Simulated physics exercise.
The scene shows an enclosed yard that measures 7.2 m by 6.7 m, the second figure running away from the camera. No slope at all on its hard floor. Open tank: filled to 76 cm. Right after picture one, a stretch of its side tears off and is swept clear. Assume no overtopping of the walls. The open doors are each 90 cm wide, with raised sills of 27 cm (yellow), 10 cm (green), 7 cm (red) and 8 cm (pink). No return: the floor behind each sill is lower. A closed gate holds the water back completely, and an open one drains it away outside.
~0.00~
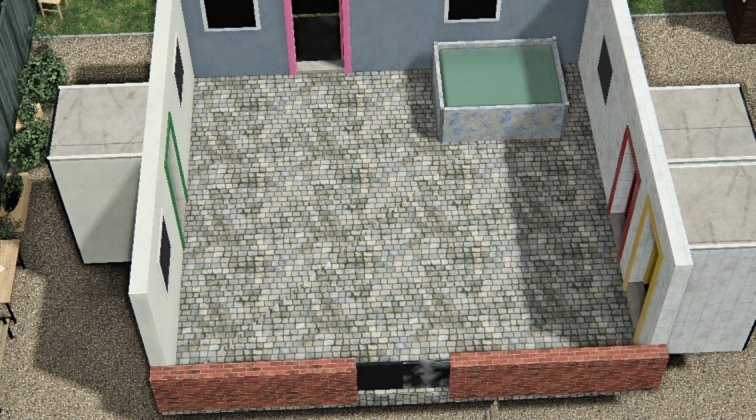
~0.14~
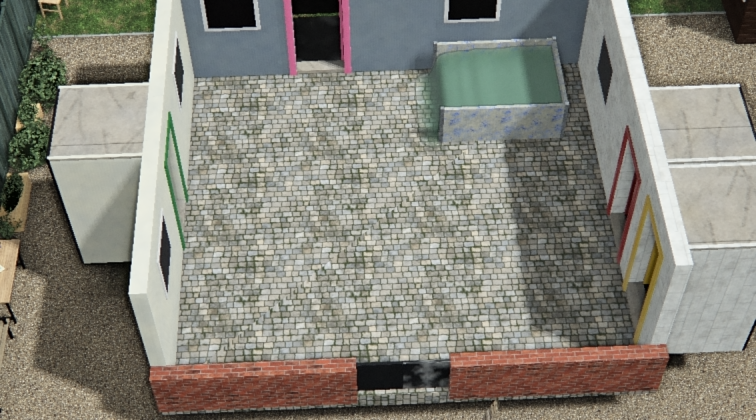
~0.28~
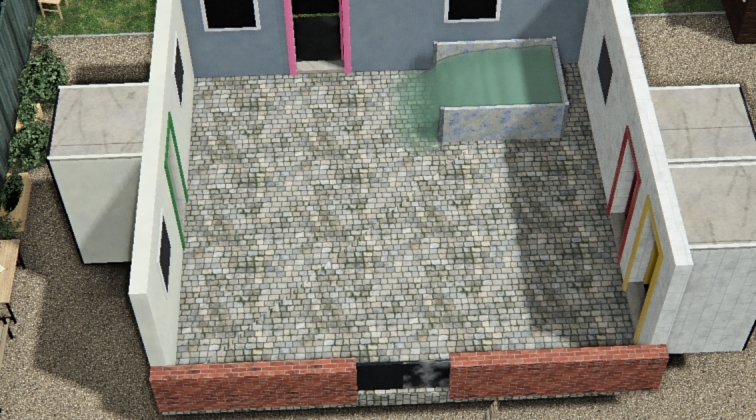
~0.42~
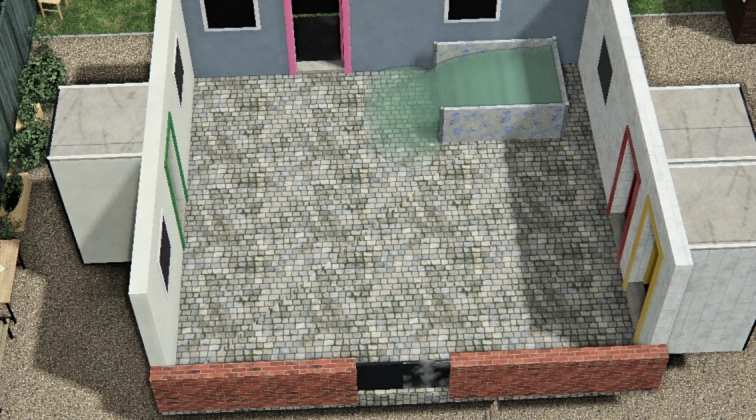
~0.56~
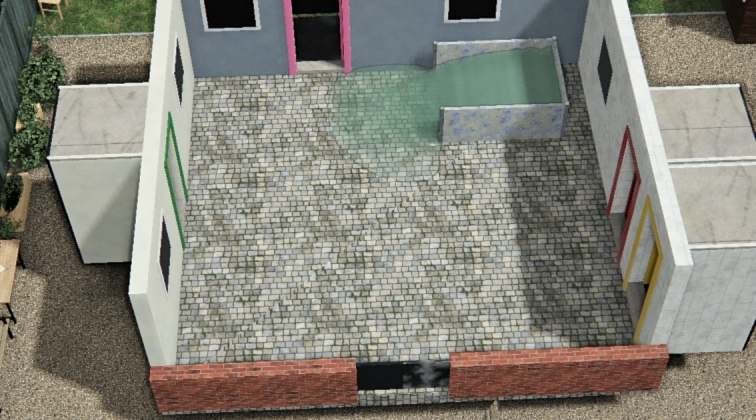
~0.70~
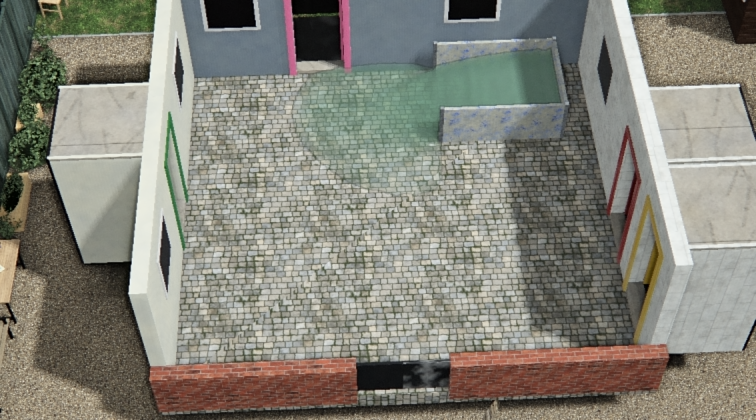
In this clip, an open tank of green water stands full in the far right corner of a walled, stone-paved yard; its left side gives way, and water pours out, fanning leftward across the paving toward the pink-framed doorway.
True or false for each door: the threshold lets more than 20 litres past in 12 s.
Yellow door false, green door true, red door false, pink door true.
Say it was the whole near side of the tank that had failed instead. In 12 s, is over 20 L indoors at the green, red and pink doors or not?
The green door comes out less than that, the red door more than that and the pink door less than that.
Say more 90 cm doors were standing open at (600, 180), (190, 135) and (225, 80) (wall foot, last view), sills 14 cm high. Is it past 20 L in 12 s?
The first one doesn't reach it, the second one exceeds it, and the third one exceeds it.
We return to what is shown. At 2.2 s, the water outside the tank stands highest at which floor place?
Roughly at pixel (194, 91).
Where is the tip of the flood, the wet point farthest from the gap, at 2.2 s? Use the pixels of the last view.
Around pixel (184, 247).
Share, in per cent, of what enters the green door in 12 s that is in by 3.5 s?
Roughly 75 percent is in by then.
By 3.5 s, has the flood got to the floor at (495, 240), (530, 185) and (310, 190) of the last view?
In that order: Still dry, not reached, flooded.
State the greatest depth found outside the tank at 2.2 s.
44 cm or so.
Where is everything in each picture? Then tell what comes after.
The first picture shows the open tank at (499, 76) is whole and still, 76 cm deep.
In the second picture, the front is at (437, 145), 0.9 m from the gap at (439, 96); 0.4 m2 of floor is under water; 76 cm left at the back of the open tank.
In the third picture, the front is at (410, 149), 1.1 m from the gap at (439, 99); 1.4 m2 of floor is under water; 76 cm left at the back of the open tank.
In the fourth picture, water pours out at (439, 100) and has run 1.5 m, to (383, 152); typically 11 cm deep outside, 75 cm at the open tank's back.
In the fifth picture, the front is at (335, 134), 2.0 m from the gap at (439, 101); 4.2 m2 of floor is under water; 66 cm left at the back of the open tank.
In the sixth picture, water pours out at (439, 101) and has run 2.6 m, to (298, 123); typically 8 cm deep outside, 64 cm at the open tank's back.
After 1.4 s water covers 30 % of the floor and is deepest (37 cm) near (195, 84); yellow door not reached, green door not reached, red door not reached, pink door 14 cm at the sill, 1 L in.
After 2.2 s water covers 40 % of the floor and is deepest (44 cm) near (194, 91); yellow door not reached, green door 17 cm at the sill, 0 L in, red door not reached, pink door 15 cm at the sill, 17 L in.
After 3.5 s water covers 45 % of the floor and is deepest (27 cm) near (193, 105); yellow door not reached, green door 16 cm at the sill, 29 L in, red door not reached, pink door 9 cm at the sill, 32 L in.
After 7.0 s water covers 75 % of the floor and is deepest (15 cm) near (175, 390); yellow door 7 cm at the sill, 0 L in, green door 6 cm at the sill, 39 L in, red door not reached, pink door 8 cm at the sill, 41 L in.
After 12.0 s water covers 95 % of the floor and is deepest (15 cm) near (562, 77); yellow door 10 cm at the sill, 0 L in, green door 6 cm at the sill, 39 L in, red door 8 cm at the sill, 5 L in, pink door 3 cm at the sill, 41 L in.
